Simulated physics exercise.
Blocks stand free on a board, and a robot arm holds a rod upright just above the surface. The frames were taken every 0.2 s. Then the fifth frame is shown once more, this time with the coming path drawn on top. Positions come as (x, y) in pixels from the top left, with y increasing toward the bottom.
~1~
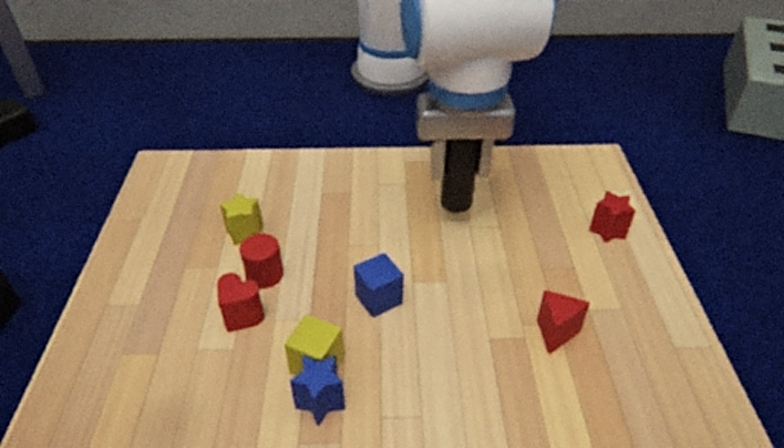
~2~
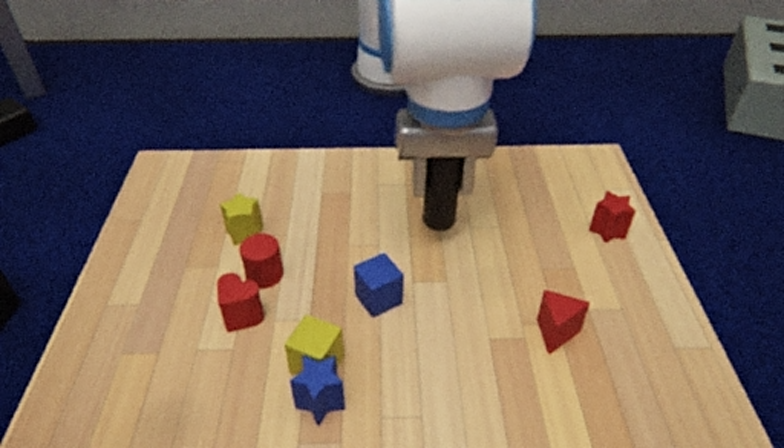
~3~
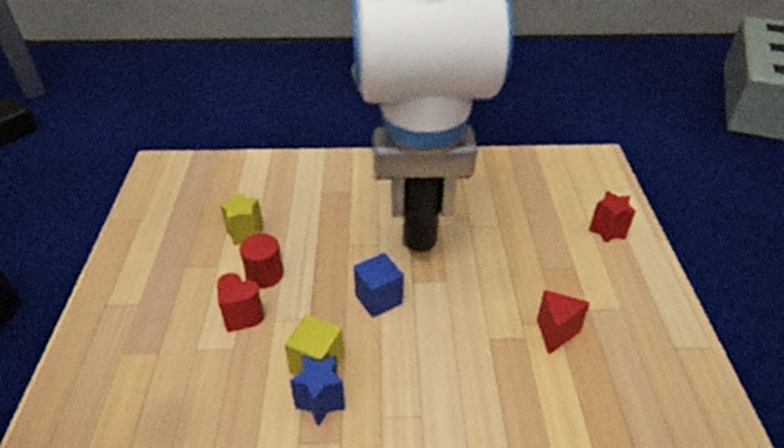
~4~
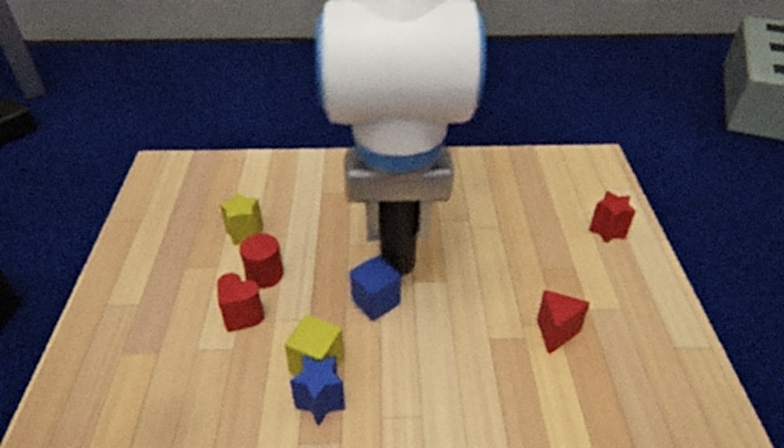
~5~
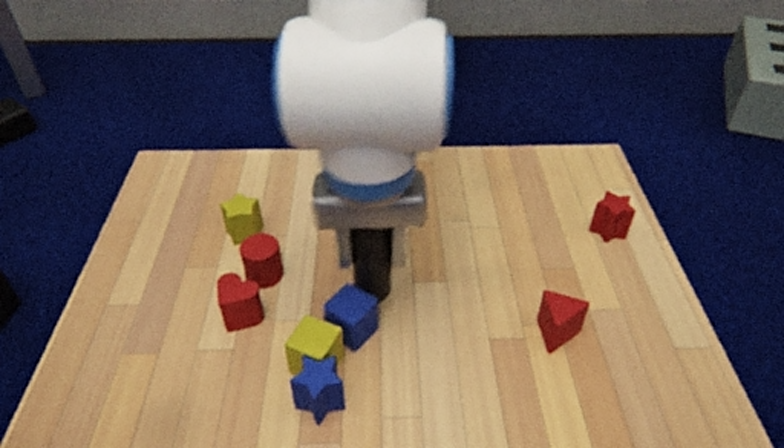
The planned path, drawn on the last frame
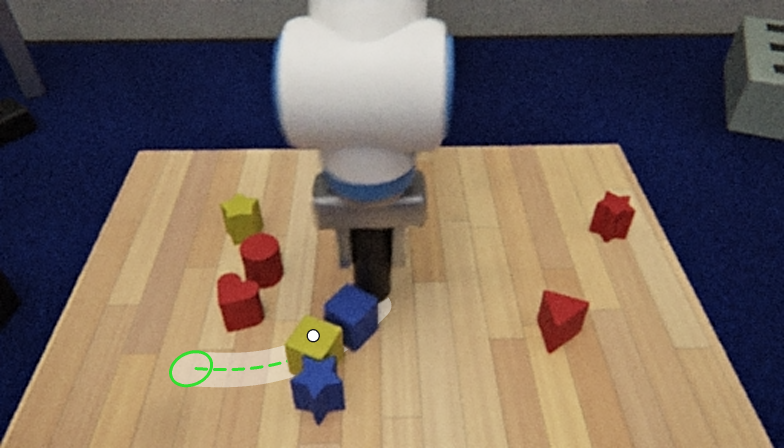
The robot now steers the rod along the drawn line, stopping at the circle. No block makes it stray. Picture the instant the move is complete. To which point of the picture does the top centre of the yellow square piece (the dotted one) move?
Its top centre lands on (234, 419).
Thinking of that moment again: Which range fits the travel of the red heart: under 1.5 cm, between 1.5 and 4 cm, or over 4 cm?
It is going to finish within 1.5 cm of where it is now.
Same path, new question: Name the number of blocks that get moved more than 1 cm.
I'd say three or more blocks get moved.
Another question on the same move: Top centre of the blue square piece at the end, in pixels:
Its top face will be centred at roughly (245, 376).
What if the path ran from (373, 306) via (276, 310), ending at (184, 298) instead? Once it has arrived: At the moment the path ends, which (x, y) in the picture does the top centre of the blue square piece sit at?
By then it is at (314, 311).
Path on the board, from (373, 306) through (326, 344) and (261, 367) to (191, 368); the dot is on the yellow square piece.
On the path given first. One third of the way, rod (324, 330); yellow square piece (268, 377); blue star block (304, 401), turned 65° anticlockwise; blue square piece (301, 347).
Two thirds of the way, rod (257, 353); yellow square piece (234, 419), turned 35° anticlockwise; blue star block (300, 405), turned 85° anticlockwise; blue square piece (245, 376), turned 45° anticlockwise.
At the end, rod (186, 354); red heart in place; yellow square piece (234, 419), turned 35° anticlockwise; blue star block (300, 405), turned 85° anticlockwise; blue square piece (245, 376), turned 45° anticlockwise.
